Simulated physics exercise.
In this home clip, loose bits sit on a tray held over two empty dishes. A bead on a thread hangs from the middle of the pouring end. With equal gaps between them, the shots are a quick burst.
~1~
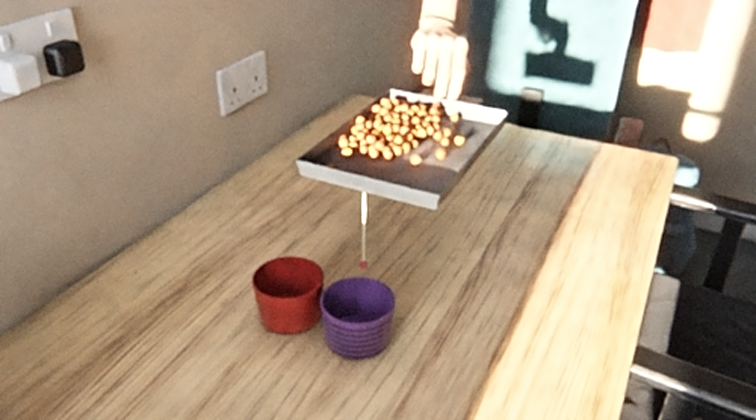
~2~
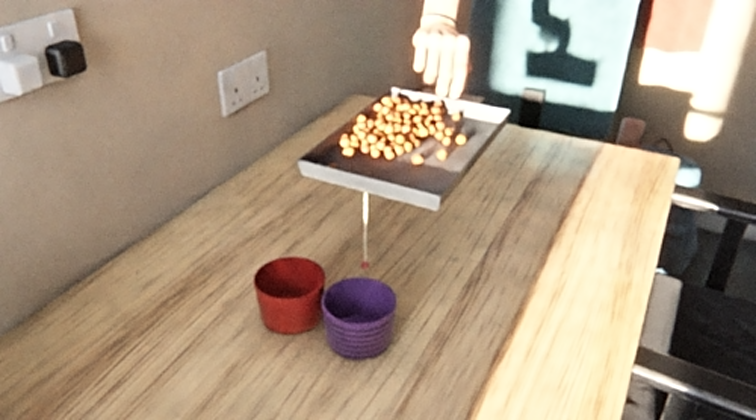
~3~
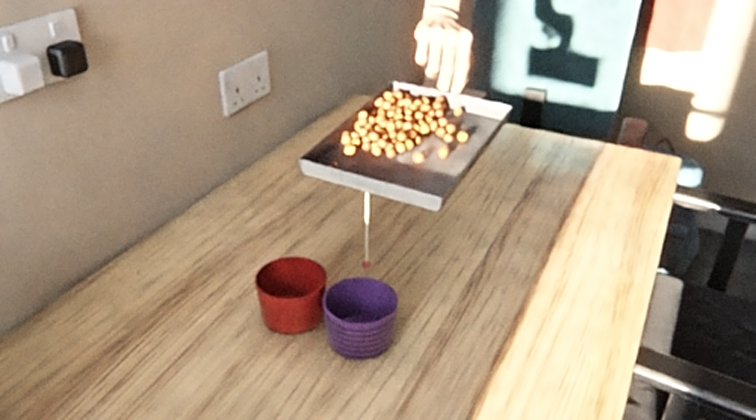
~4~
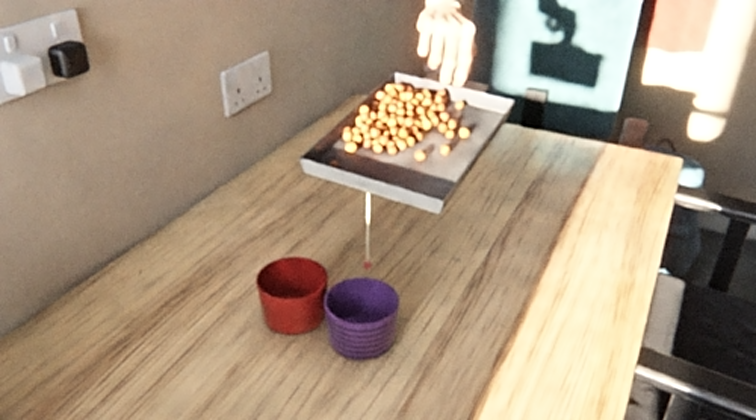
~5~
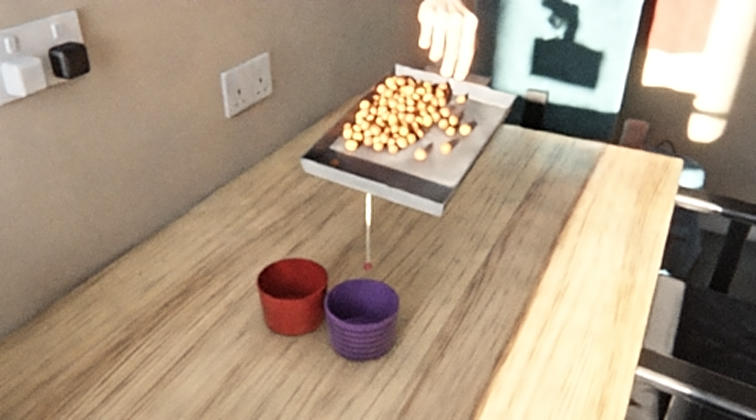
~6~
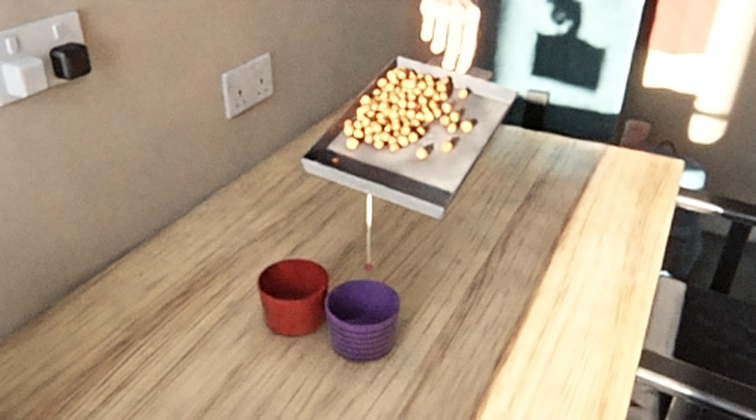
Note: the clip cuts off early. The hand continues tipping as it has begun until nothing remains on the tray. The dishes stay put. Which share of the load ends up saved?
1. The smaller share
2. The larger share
Answer: 1.
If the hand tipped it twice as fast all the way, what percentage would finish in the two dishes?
Share: Roughly 10%.
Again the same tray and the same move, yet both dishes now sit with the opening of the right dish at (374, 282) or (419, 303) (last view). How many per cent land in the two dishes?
The first position comes out at 10 per cent, the other at 70 per cent.
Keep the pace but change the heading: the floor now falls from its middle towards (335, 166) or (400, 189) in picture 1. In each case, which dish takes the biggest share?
Result, try one: Dish at left; try two: Dish at right.
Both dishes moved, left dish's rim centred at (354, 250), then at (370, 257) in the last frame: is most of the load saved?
Well, not up to half at the first spot and not up to half at the second.
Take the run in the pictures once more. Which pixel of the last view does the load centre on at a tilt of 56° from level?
Roughly at (415, 166).
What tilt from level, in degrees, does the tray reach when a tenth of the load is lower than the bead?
70°.
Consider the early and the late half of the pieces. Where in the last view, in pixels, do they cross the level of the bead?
Near (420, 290) and later near (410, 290).
Soon, tray tipped steeply; nearly all on the tray; a stray few in the right dish; a small part outside both; a stray few in the air.
A while on, tray tipped right over; most on the tray; a stray few in the right dish; a small part outside both; a stray few in the air.
Towards the end, tray tipped past a quarter turn; about a quarter in the right dish; most outside both.
Finally, tray tipped past a quarter turn; about a quarter in the right dish; none in the left dish; most outside both.
